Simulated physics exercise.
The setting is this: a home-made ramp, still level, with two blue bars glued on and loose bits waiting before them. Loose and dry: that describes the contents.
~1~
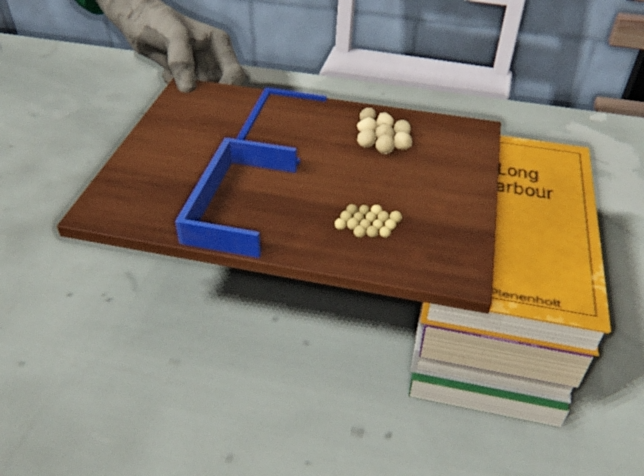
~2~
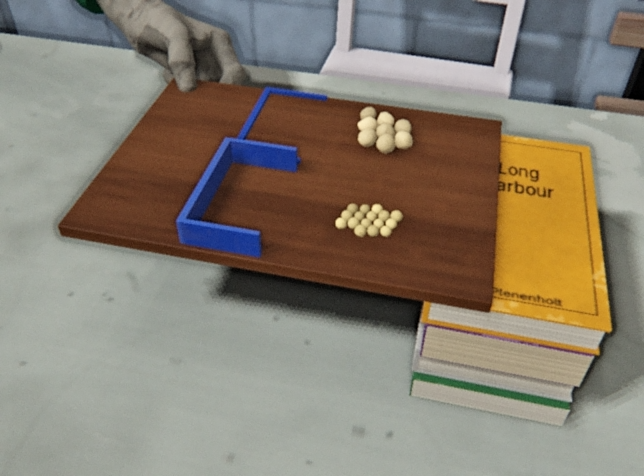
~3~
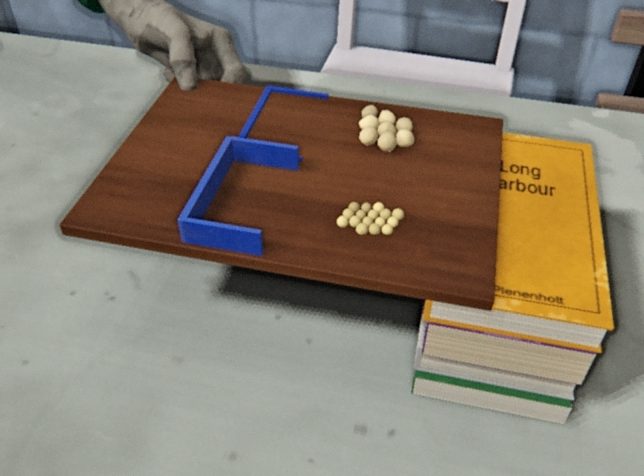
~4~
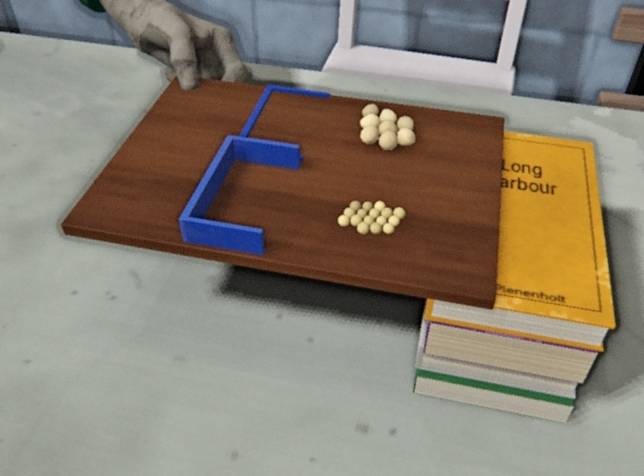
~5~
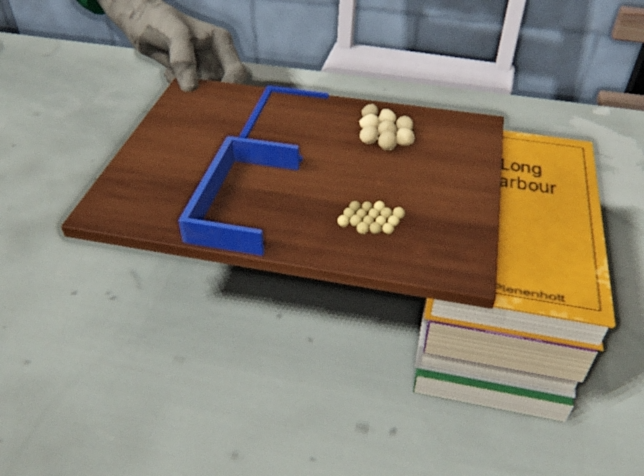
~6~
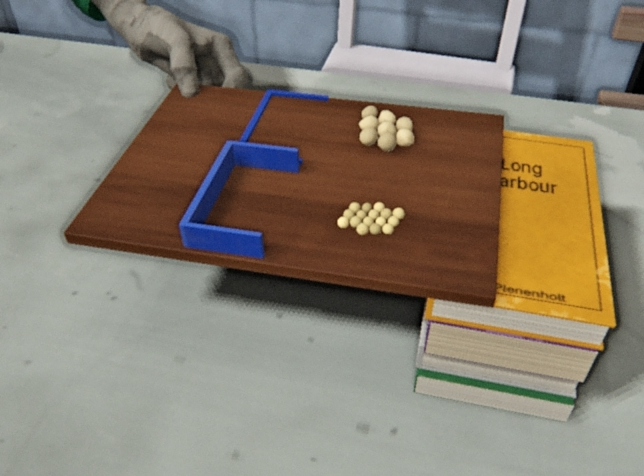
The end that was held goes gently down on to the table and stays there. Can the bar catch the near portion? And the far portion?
In order: The near portion will stay behind its barrier. The far portion will make it past its barrier.
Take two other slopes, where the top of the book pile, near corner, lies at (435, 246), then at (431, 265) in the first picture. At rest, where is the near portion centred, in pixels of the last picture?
Case 1 at (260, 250), case 2 at (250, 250).
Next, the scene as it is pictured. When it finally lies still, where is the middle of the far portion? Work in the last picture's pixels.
Its middle ends up near (29, 181).
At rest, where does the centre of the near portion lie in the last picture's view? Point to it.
Around (243, 258).
Then, 0.32 s past the last view, board sloping at 9°; near portion where it was; far portion where it was.
Then, 0.73 s past the last view, board sloping at 20°; near portion has reached its bar; far portion on its way down.
Then, 1.17 s past the last view, board resting at 26°; near portion has reached its bar; far portion most past its bar.
Finally, board resting at 26°; near portion gathered behind its bar; far portion most past its bar.
